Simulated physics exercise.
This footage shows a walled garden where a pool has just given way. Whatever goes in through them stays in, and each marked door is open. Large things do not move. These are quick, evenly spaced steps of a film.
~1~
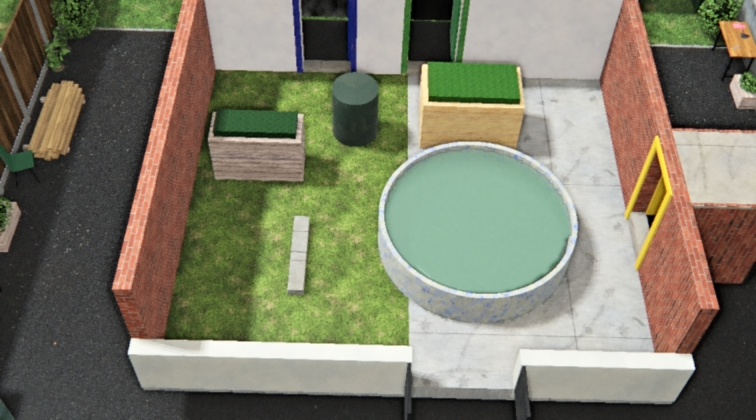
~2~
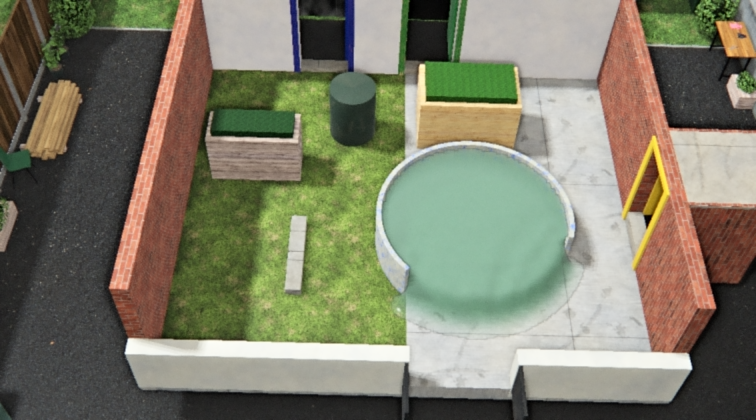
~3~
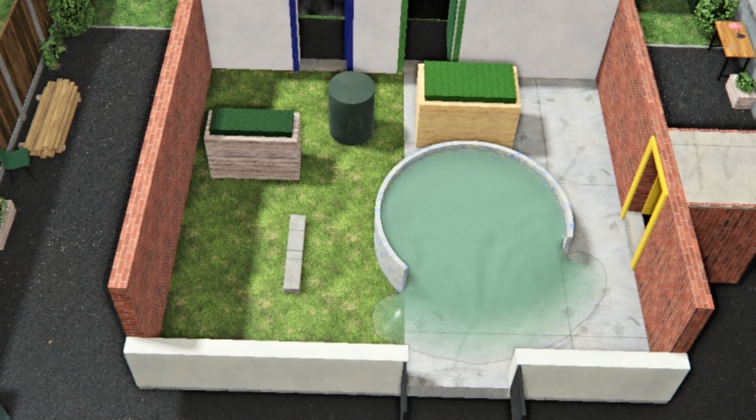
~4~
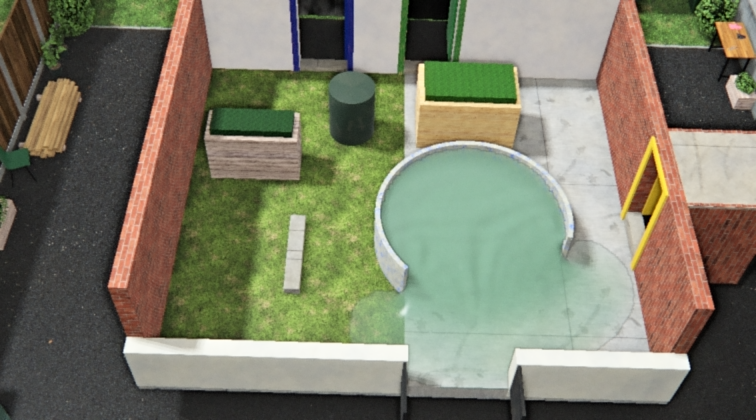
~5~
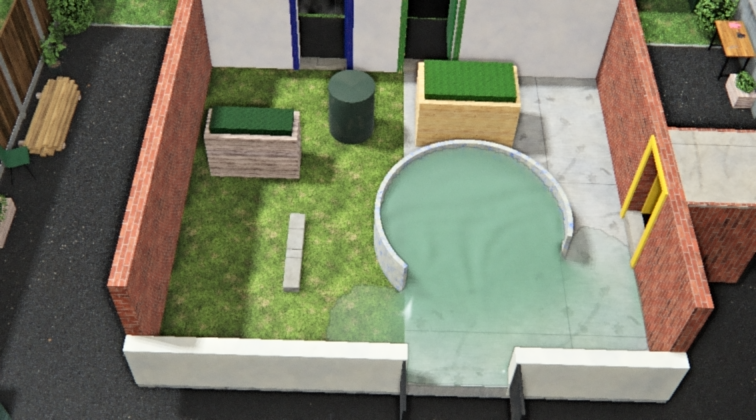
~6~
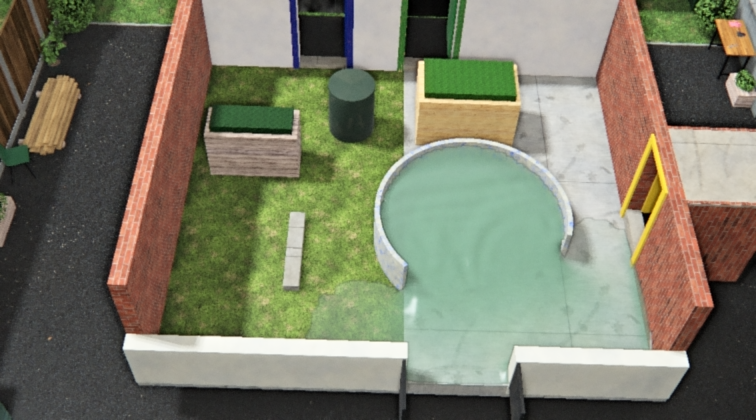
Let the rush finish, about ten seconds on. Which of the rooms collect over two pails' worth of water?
The yellow door collects two pails or less; the green door collects two pails or less; the blue door collects two pails or less.
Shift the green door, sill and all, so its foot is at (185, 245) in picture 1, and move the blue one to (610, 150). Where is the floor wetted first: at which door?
I reckon it's the one in yellow.
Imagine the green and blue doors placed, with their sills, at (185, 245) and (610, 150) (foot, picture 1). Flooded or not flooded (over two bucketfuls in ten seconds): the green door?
As I see it, the green door stays within limit.
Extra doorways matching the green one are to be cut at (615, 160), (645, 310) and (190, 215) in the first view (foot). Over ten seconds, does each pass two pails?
Well, the first one doesn't reach it, the next overshoots, and the last doesn't reach it.
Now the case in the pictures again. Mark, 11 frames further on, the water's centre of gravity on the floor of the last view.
Near (497, 282).
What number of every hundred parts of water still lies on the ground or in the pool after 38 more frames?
Close to 64 in a hundred.
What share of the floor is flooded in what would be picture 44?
Near 70 in a hundred.
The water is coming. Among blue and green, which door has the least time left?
It would be the green door.
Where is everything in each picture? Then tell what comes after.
The round tank at (477, 218) is whole and still, in the first frame.
The front is at (576, 264), out from the gap at (502, 309), in the second frame.
The front is at (598, 267), out from the gap at (500, 311), in the third frame.
The front is at (616, 262), out from the gap at (500, 312), in the fourth frame.
The front is at a hidden place, out from the gap at (499, 311), in the fifth frame.
The front is at a hidden place, out from the gap at (499, 310), in the sixth frame.
A moment on, water covers 25 % of the floor; the yellow door wet at the sill, nothing in, the green door not reached, the blue door not reached.
Next, water covers 30 % of the floor; the yellow door wet at the sill, nothing in, the green door not reached, the blue door not reached.
Then, water covers 50 % of the floor; the yellow door wet at the sill, nothing in, the green door not reached, the blue door not reached.
Later, water covers 70 % of the floor; the yellow door wet at the sill, nothing in, the green door wet at the sill, nothing in, the blue door not reached.
In the end, water covers 95 % of the floor; the yellow door wet at the sill, nothing in, the green door wet at the sill, nothing in, the blue door wet at the sill, nothing in.
